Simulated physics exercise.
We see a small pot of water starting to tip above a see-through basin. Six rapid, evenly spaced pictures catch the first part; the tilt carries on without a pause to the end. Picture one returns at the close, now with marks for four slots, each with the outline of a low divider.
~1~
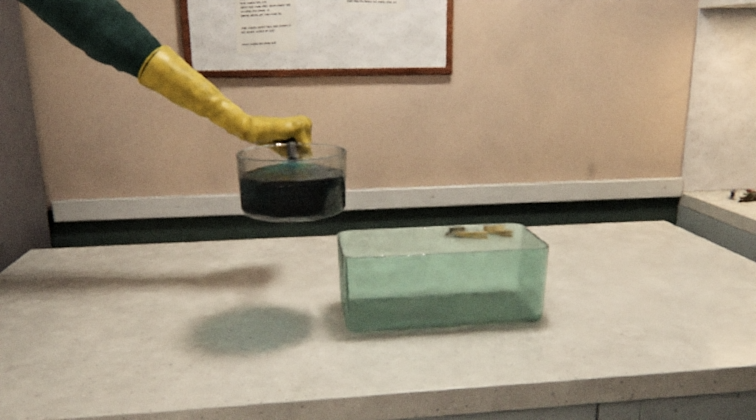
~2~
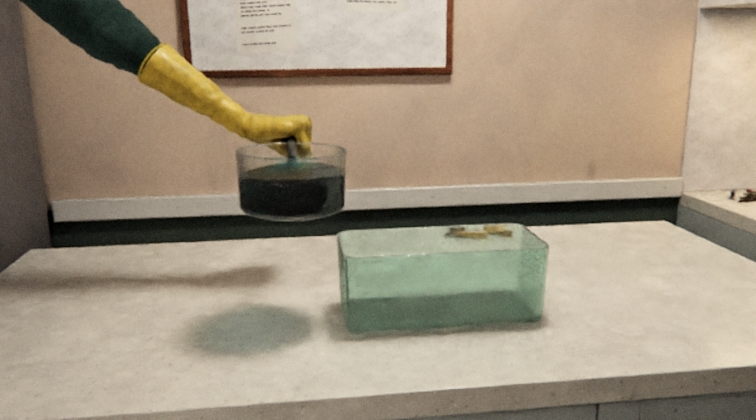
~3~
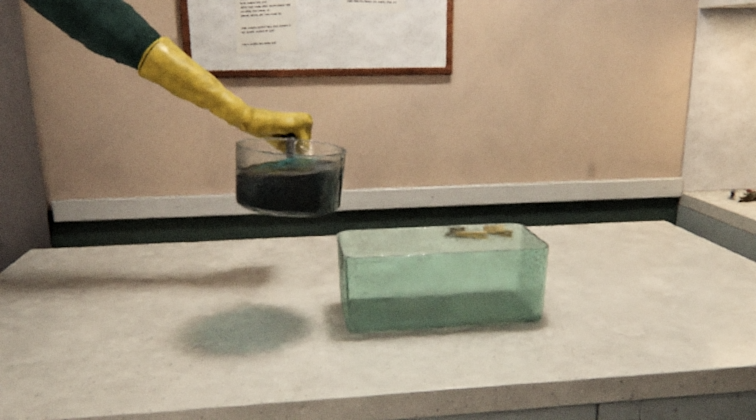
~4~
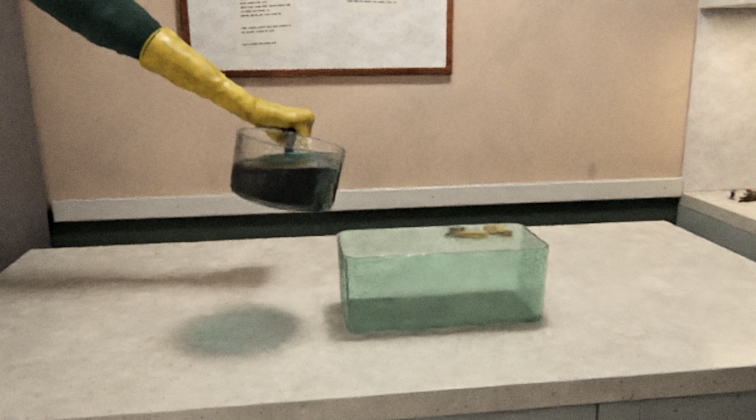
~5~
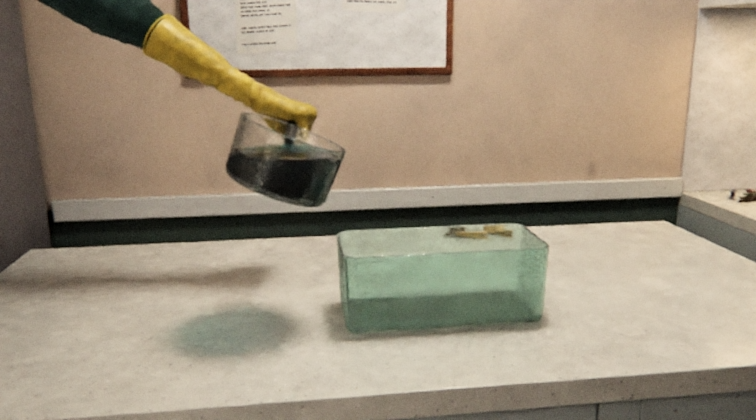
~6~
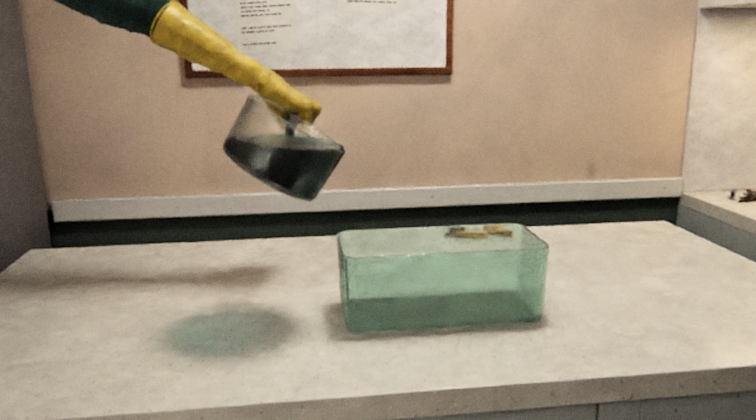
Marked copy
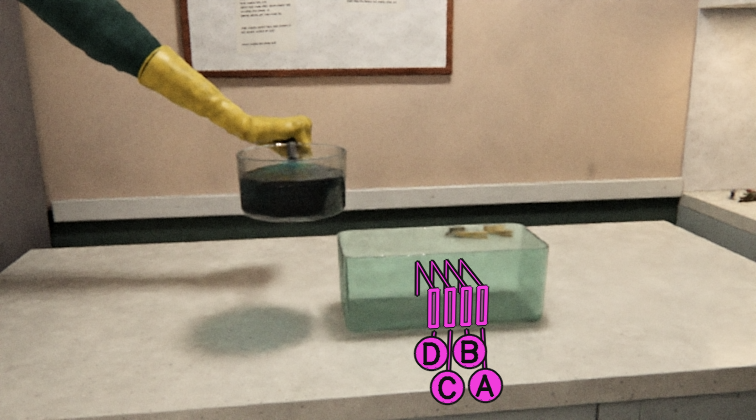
On a pale countertop against a beige wall, a yellow-gloved hand holds a small clear pot of dark liquid above and to the left of a see-through, greenish basin. The pot starts upright, then the hand tilts it steadily toward the right, its left side rising while the liquid stays inside.
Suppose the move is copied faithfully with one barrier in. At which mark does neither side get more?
Go for D.
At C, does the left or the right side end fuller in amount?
More ends on the left.
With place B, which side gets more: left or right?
More ends on the left.
In magenta, A at (482, 329); B at (466, 330); C at (450, 331); D at (434, 332).
If A is chosen, about 92 % ends left of the wall and 6 % right of it.
If B is chosen, about 94 % ends left of the wall and 4 % right of it.
If C is chosen, about 82 % ends left of the wall and 16 % right of it.
If D is chosen, about 46 % ends left of the wall and 52 % right of it.
